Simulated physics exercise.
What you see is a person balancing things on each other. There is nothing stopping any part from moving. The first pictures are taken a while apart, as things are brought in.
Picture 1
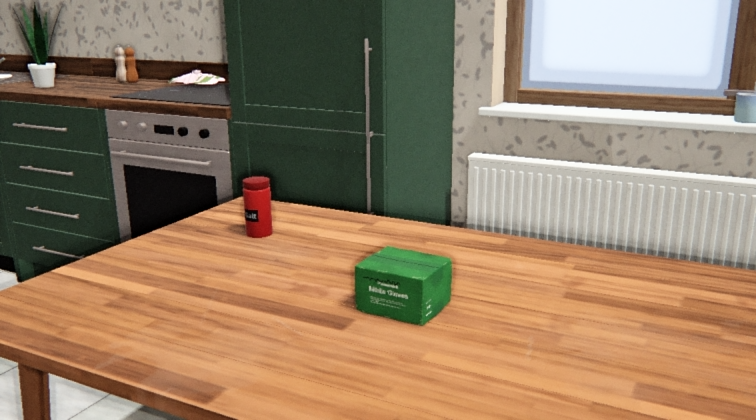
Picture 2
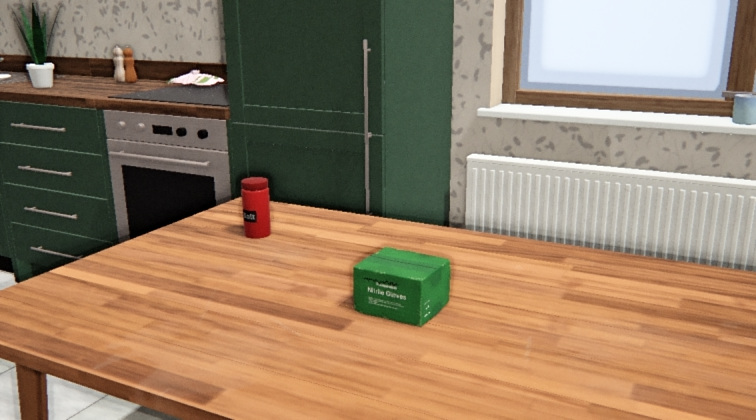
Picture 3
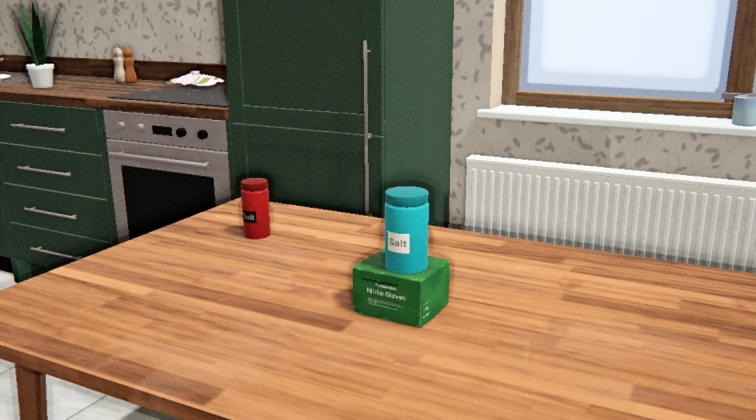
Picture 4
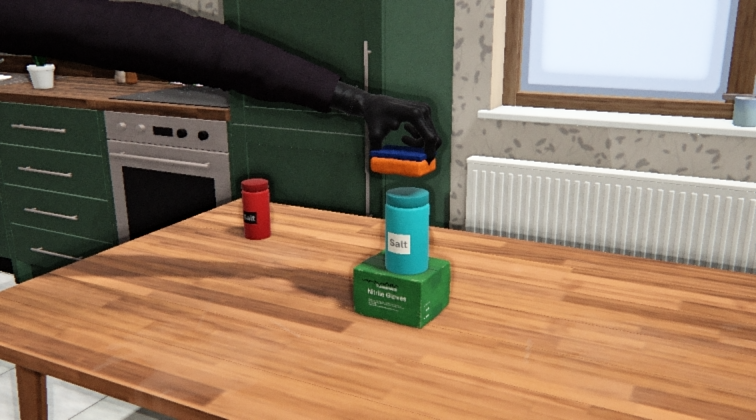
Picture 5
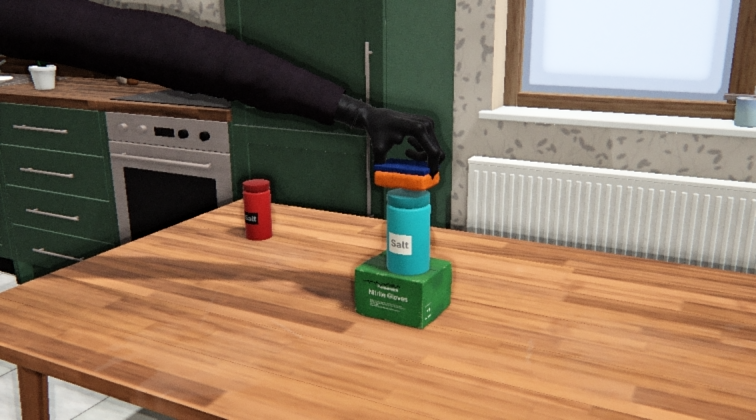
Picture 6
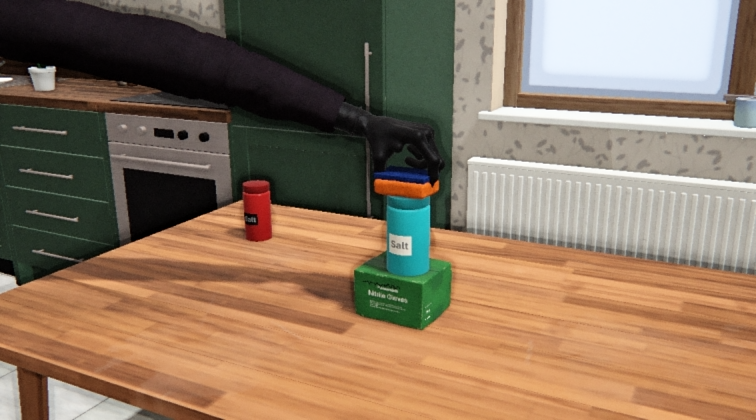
In the video, a green box and a red jar sit on a wooden table, and a turquoise salt jar appears on the box. A black-gloved hand then lowers an orange and blue sponge onto the turquoise jar.
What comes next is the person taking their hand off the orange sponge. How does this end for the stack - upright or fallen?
Stays together.
Then, 0.70 s after the last picture, nothing has stirred.
Then, 1.70 s after the last picture, orange sponge resting near (407, 183).
At rest, all 4 in place. Seen from the same camera at the end, orange sponge near (407, 183). The pile holds.
